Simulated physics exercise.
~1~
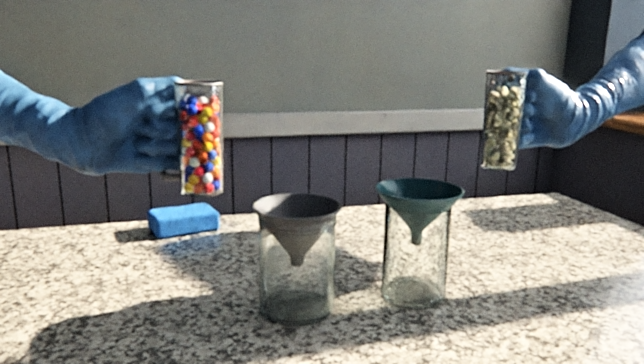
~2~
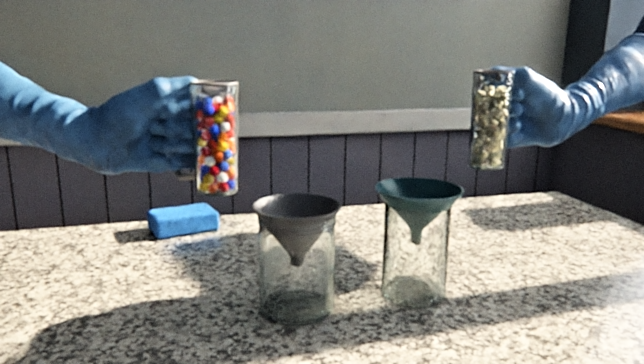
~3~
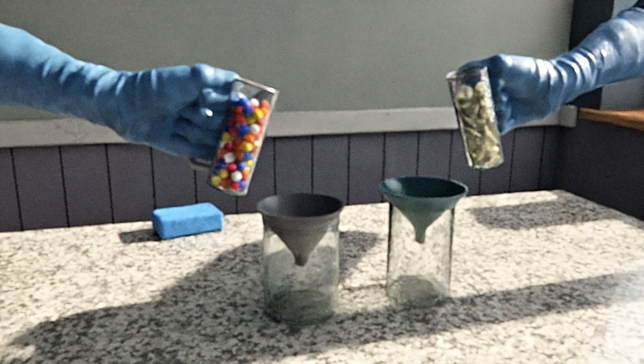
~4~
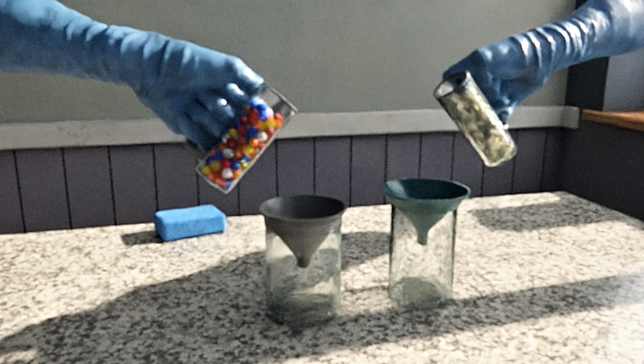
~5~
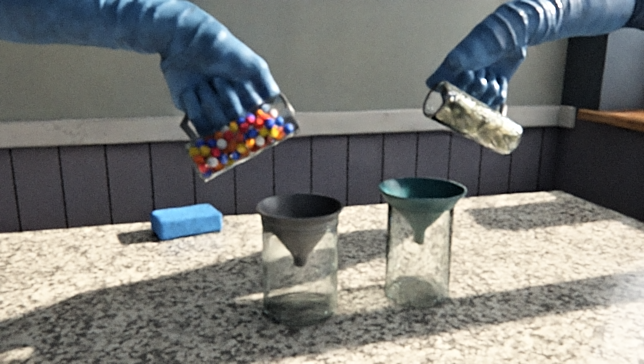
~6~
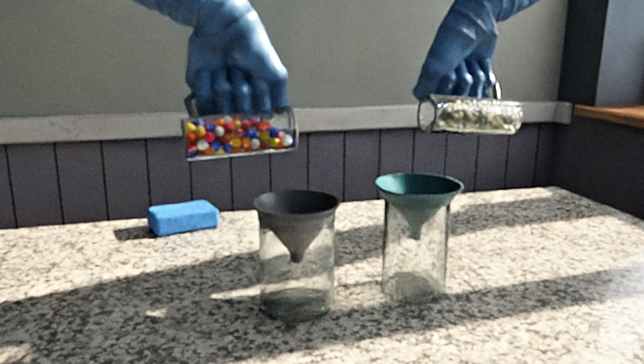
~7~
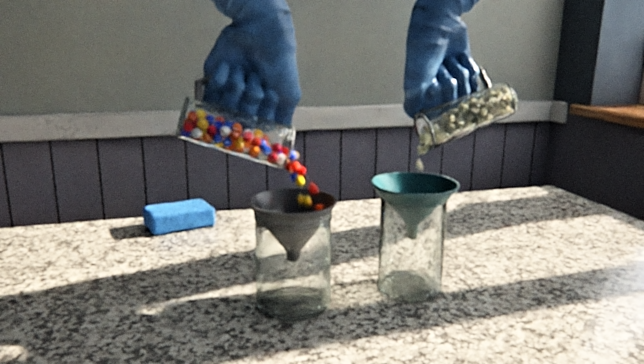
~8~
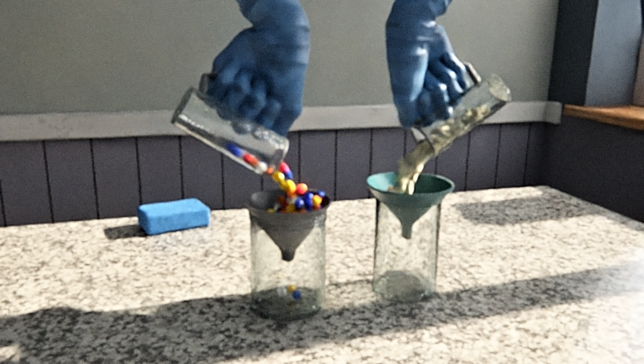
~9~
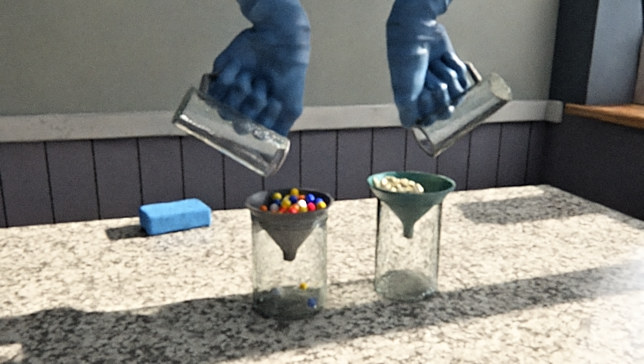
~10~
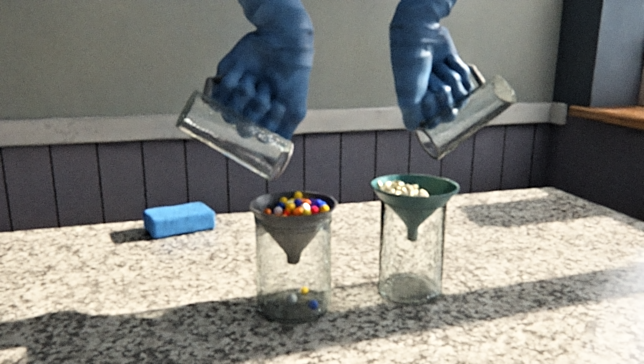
Two blue-gloved hands tip beads and pale pieces into funnels, where nearly all stay.
